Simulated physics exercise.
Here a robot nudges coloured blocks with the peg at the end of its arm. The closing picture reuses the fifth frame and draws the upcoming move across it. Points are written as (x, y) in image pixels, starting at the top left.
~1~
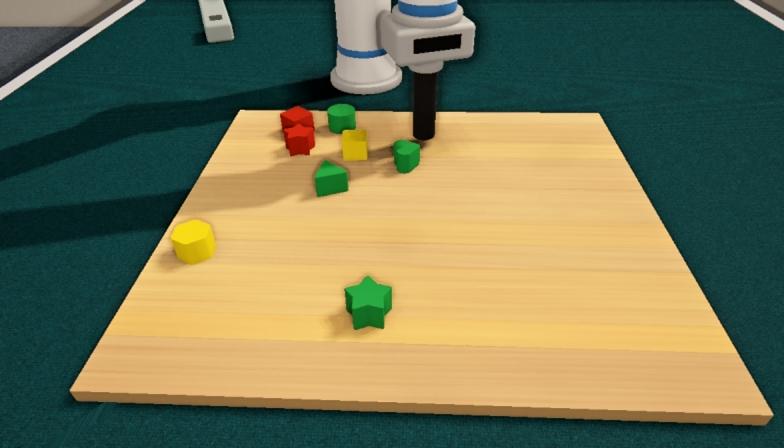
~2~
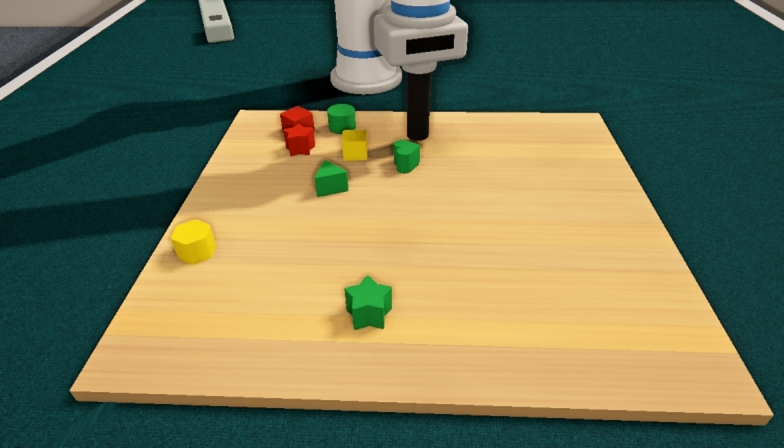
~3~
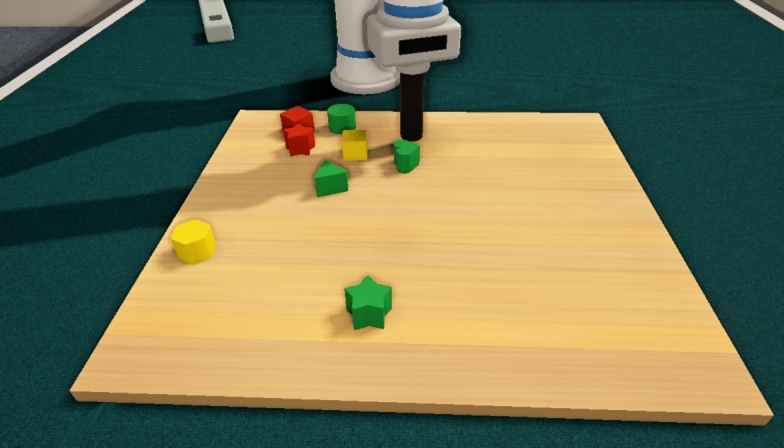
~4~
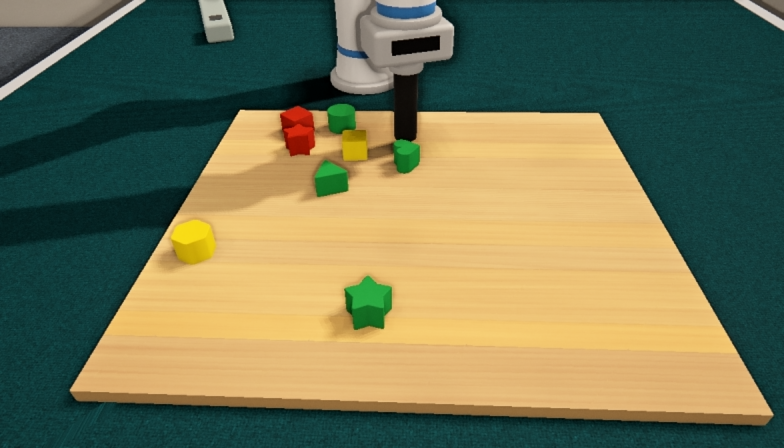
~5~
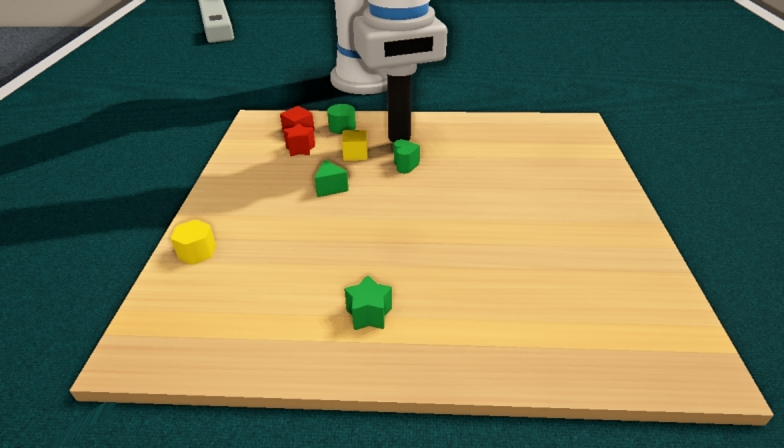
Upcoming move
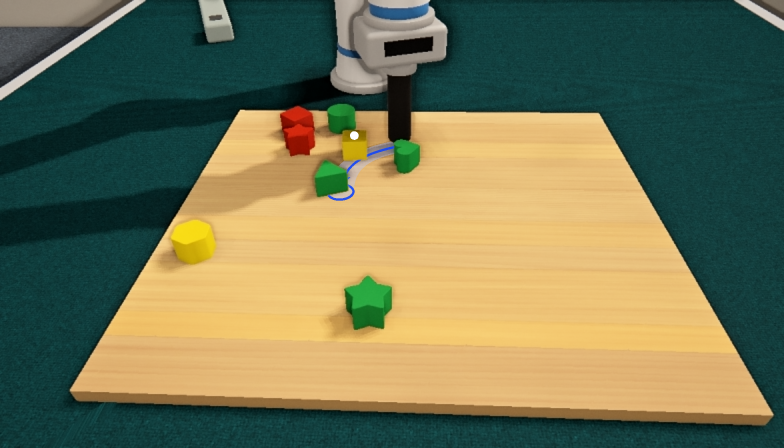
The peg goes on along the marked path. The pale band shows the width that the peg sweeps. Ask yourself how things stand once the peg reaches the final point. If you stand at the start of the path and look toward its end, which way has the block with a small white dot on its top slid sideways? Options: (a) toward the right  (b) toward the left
a
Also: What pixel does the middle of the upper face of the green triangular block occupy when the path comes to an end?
Somewhere near (320, 183).
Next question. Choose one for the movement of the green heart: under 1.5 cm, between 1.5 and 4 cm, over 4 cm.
That one ends up within 1.5 cm of where it is now.
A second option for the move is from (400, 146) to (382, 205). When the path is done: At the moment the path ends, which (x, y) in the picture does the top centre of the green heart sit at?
It should be at about (414, 163).
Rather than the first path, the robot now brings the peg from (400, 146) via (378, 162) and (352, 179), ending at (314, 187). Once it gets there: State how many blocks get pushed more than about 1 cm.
I'd put the number at one.
Drawn move, from (400, 146) via (369, 155) and (348, 171), ending at (341, 192); the dot is on the yellow four-sided block.
On the path given first. One third of the way, peg at (368, 147); yellow four-sided block at (344, 138).
Two thirds of the way, peg at (347, 163); yellow four-sided block at (329, 142), turned 30° clockwise.
At the end, peg at (340, 184); green triangular block at (320, 183), turned 15° clockwise; yellow four-sided block at (329, 142), turned 30° clockwise; green heart still.
